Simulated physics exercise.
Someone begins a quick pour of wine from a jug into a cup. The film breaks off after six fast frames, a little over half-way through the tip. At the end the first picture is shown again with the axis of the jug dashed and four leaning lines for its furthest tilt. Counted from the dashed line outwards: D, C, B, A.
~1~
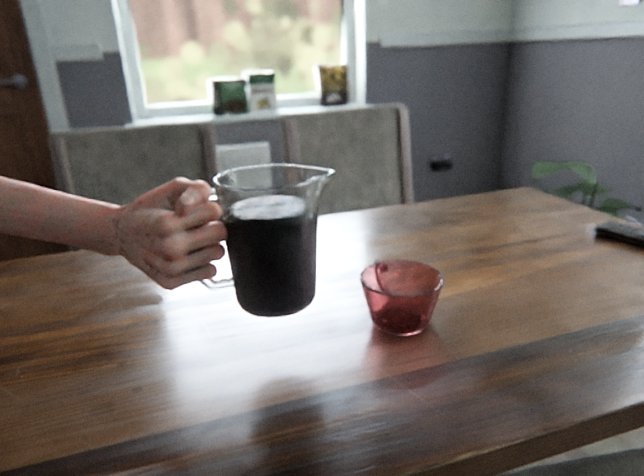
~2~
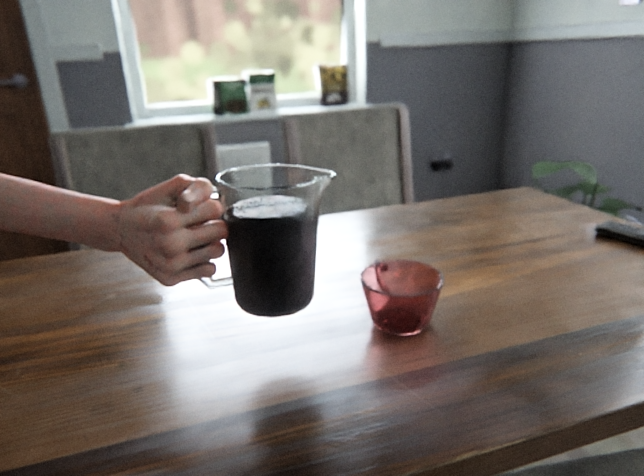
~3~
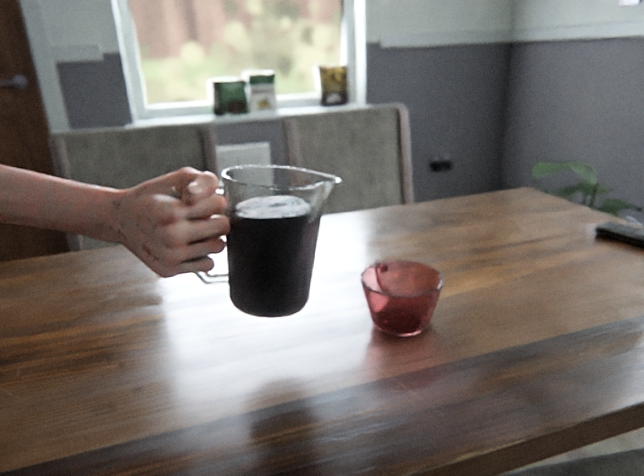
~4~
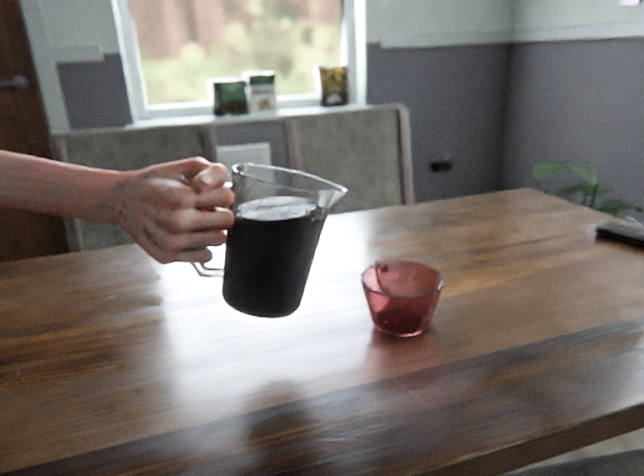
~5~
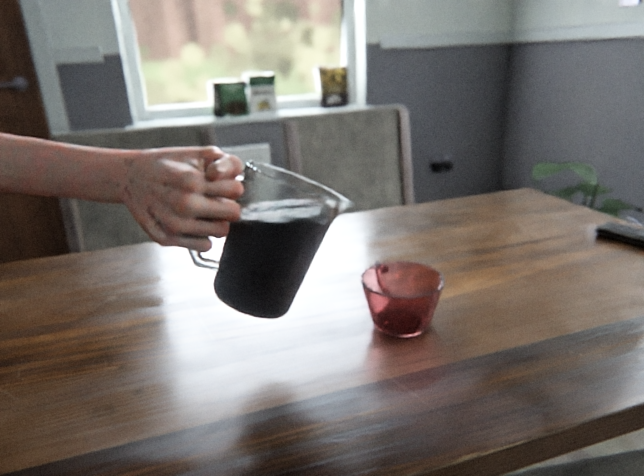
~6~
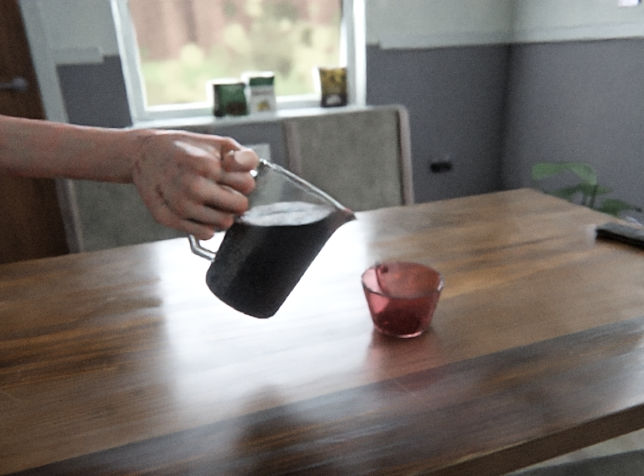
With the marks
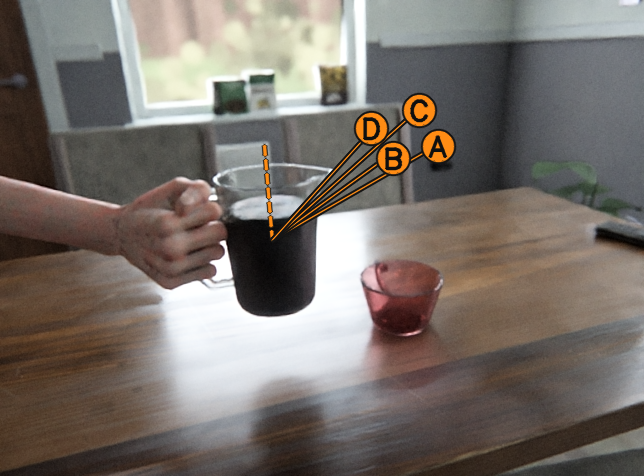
A hand reaching in from the left holds a clear glass jug of dark liquid above a brown wooden table, seen from slightly above by a still camera. A small translucent red cup sits to its right, with grey chairs, a bright window and grey walls behind. The jug starts upright, then tilts steadily rightward as the hand rises slightly, the liquid reaching its spout.
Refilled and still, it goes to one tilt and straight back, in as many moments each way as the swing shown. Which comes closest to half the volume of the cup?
C beats the others.
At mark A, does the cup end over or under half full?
Over.
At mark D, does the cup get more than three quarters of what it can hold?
No.
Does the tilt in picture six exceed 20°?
Yes, it does.
On the marked copy, A at (422, 153); B at (376, 164); C at (406, 120); D at (360, 142).
With A, the cup ends with about 97 % of what it can hold; 3 % of the wine is spilt.
With B, the cup ends with about 74 % of what it can hold.
With C, the cup ends with about 51 % of what it can hold.
With D, the cup ends with about 33 % of what it can hold.
